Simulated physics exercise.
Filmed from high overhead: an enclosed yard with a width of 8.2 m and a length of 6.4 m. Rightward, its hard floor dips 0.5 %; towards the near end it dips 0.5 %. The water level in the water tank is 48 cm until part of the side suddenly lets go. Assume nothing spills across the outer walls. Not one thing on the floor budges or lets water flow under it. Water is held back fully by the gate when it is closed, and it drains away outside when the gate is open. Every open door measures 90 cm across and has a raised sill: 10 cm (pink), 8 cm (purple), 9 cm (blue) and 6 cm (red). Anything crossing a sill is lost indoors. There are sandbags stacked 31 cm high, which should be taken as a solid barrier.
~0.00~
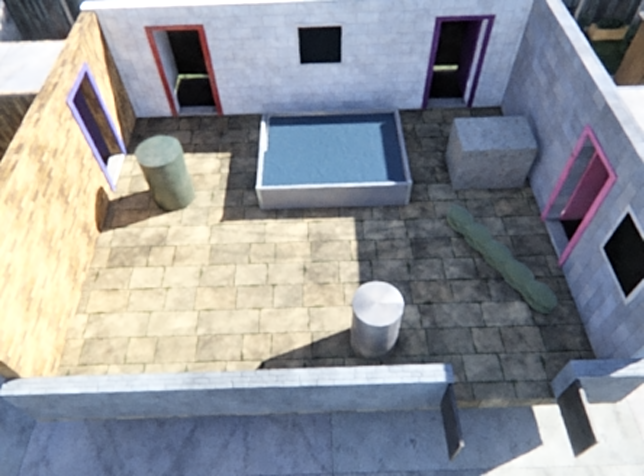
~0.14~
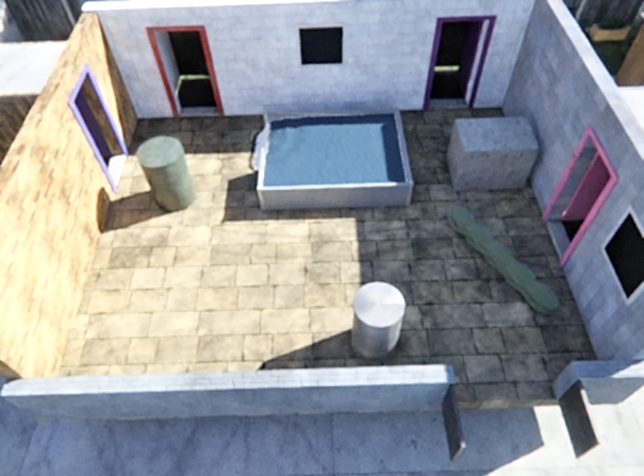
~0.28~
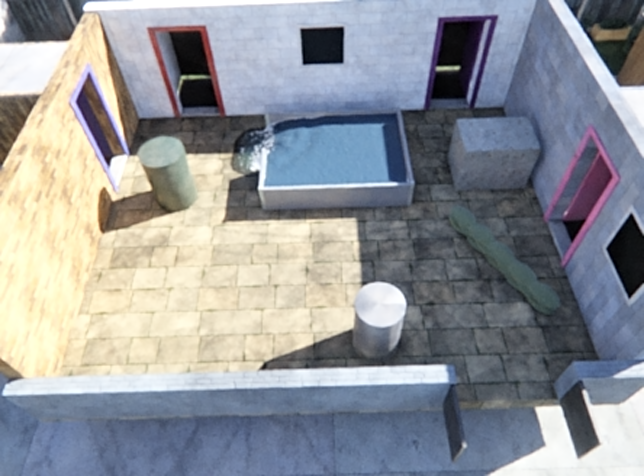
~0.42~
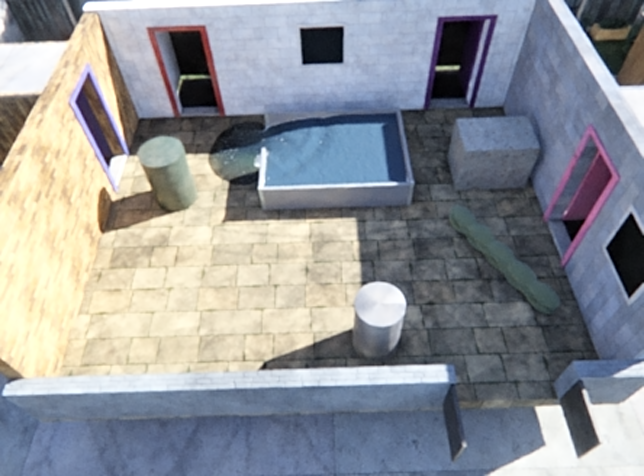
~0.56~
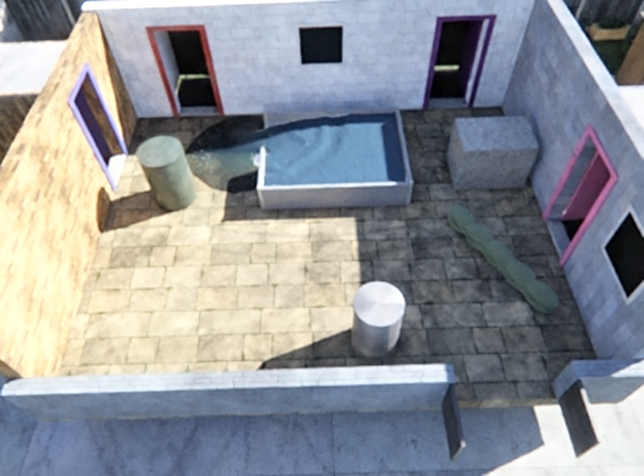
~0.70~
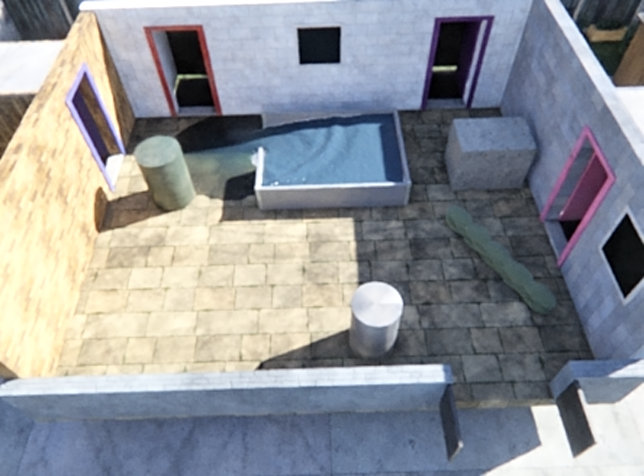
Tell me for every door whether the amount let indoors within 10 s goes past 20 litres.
At the end, the pink door lets in less than the cap; the purple door lets in less than the cap; the blue door lets in more than the cap; the red door lets in more than the cap.
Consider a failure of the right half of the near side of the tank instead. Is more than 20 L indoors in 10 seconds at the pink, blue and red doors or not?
Then it goes pink fine, blue fine, red fine.
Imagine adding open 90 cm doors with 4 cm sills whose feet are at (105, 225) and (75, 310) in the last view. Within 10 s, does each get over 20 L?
Order as listed: Surpassed and respected.
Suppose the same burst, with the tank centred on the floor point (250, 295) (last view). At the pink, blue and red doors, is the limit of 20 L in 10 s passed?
Result - pink door does not exceed it, blue door does not exceed it, red door exceeds it.
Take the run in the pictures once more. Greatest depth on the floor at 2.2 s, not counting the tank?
About 33 cm.
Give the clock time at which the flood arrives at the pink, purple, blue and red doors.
Arrival: Pink not within the 10 s, purple not within the 10 s, blue 1.1 s, red 0.9 s.
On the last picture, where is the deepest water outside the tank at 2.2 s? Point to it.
Look around (136, 120).
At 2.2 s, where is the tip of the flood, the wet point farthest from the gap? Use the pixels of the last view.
Point: Roughly (97, 241).
After 1.4 s water covers 15 % of the floor and is deepest (28 cm) near (262, 149); pink door not reached, purple door not reached, blue door 14 cm at the sill, 1 L in, red door 13 cm at the sill, 0 L in.
After 2.2 s water covers 15 % of the floor and is deepest (33 cm) near (136, 120); pink door not reached, purple door not reached, blue door 21 cm at the sill, 29 L in, red door 14 cm at the sill, 20 L in.
After 3.5 s water covers 25 % of the floor and is deepest (26 cm) near (134, 125); pink door not reached, purple door not reached, blue door 21 cm at the sill, 112 L in, red door 14 cm at the sill, 54 L in.
After 6.0 s water covers 45 % of the floor and is deepest (16 cm) near (192, 157); pink door not reached, purple door not reached, blue door 15 cm at the sill, 170 L in, red door 15 cm at the sill, 137 L in.
After 10.0 s water covers 65 % of the floor and is deepest (11 cm) near (351, 354); pink door not reached, purple door not reached, blue door 10 cm at the sill, 204 L in, red door 10 cm at the sill, 223 L in.
